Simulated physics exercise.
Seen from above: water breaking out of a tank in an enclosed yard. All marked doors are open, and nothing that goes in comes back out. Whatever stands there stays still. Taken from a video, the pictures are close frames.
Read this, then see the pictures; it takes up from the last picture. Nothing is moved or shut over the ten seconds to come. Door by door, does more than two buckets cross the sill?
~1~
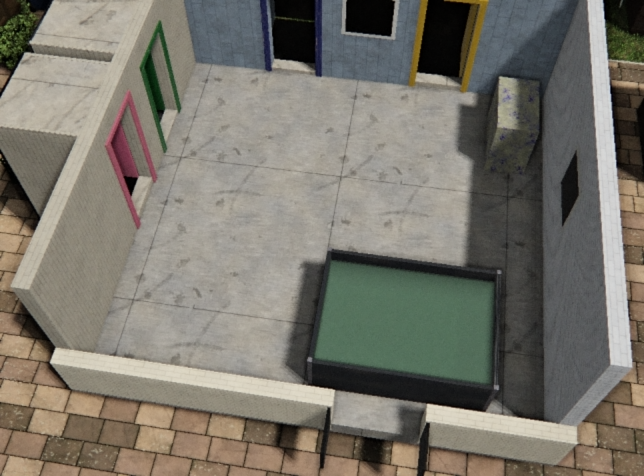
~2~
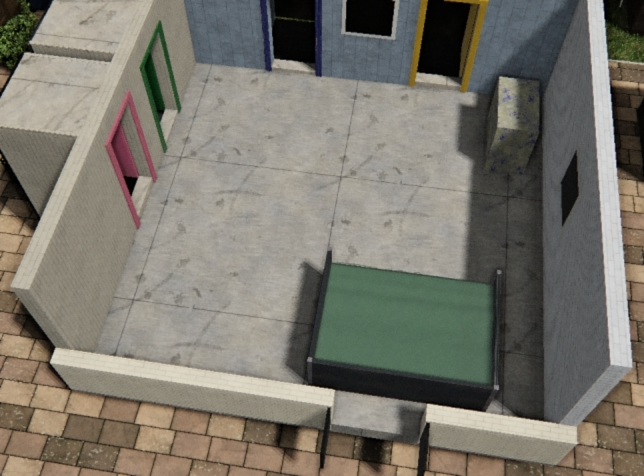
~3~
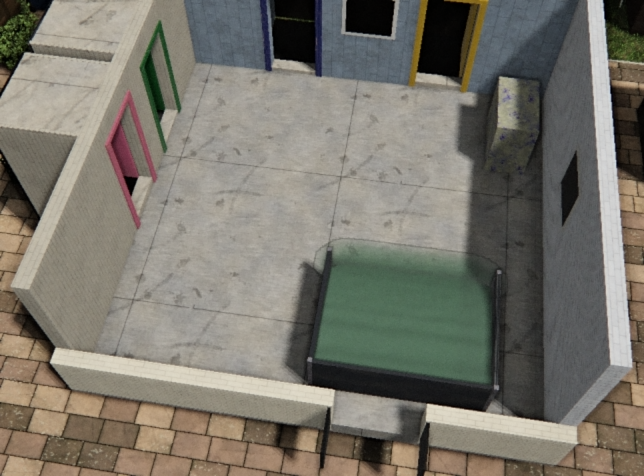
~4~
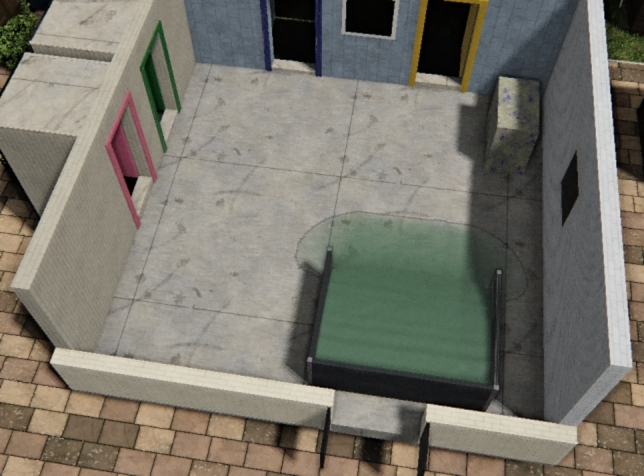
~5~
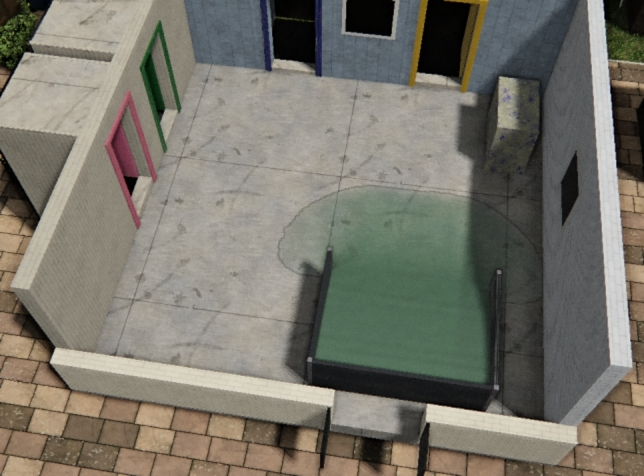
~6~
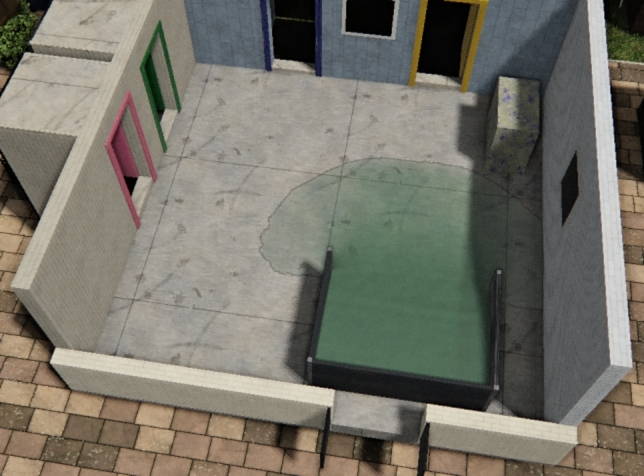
As I see it, yellow door: Over two buckets. Green door: Over two buckets. Pink door: Two buckets or fewer. Blue door: Over two buckets.
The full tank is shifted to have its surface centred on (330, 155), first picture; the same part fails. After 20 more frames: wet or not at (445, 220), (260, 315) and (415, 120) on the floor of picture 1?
Taking the three spots in turn, I'd say drenched, then spared, then drenched.
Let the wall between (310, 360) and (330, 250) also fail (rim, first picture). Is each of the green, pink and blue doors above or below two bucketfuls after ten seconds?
The green door exceeds the limit, the pink door exceeds the limit and the blue door exceeds the limit.
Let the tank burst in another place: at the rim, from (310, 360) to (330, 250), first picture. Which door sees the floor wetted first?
The pink door.
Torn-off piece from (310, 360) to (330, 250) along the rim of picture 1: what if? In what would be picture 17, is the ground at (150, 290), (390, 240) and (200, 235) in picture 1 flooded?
So: Wetted, then spared, then wetted.
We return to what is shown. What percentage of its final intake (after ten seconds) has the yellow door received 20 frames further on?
Approximately 85 per cent.
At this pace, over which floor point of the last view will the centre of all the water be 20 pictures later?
Close to (383, 172).
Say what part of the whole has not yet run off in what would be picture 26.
I make it around 90 per cent.
A moment on, water covers 50 % of the floor; the yellow door under two buckets in, the green door not reached, the pink door not reached, the blue door not reached.
Next, water covers 60 % of the floor; the yellow door far over two buckets in, the green door not reached, the pink door not reached, the blue door under two buckets in.
Then, water covers 65 % of the floor; the yellow door far over two buckets in, the green door wet at the sill, nothing in, the pink door wet at the sill, nothing in, the blue door over two buckets in.
Later, water covers 85 % of the floor; the yellow door far over two buckets in, the green door over two buckets in, the pink door wet at the sill, nothing in, the blue door over two buckets in.
In the end, water covers 100 % of the floor; the yellow door far over two buckets in, the green door far over two buckets in, the pink door wet at the sill, nothing in, the blue door over two buckets in.
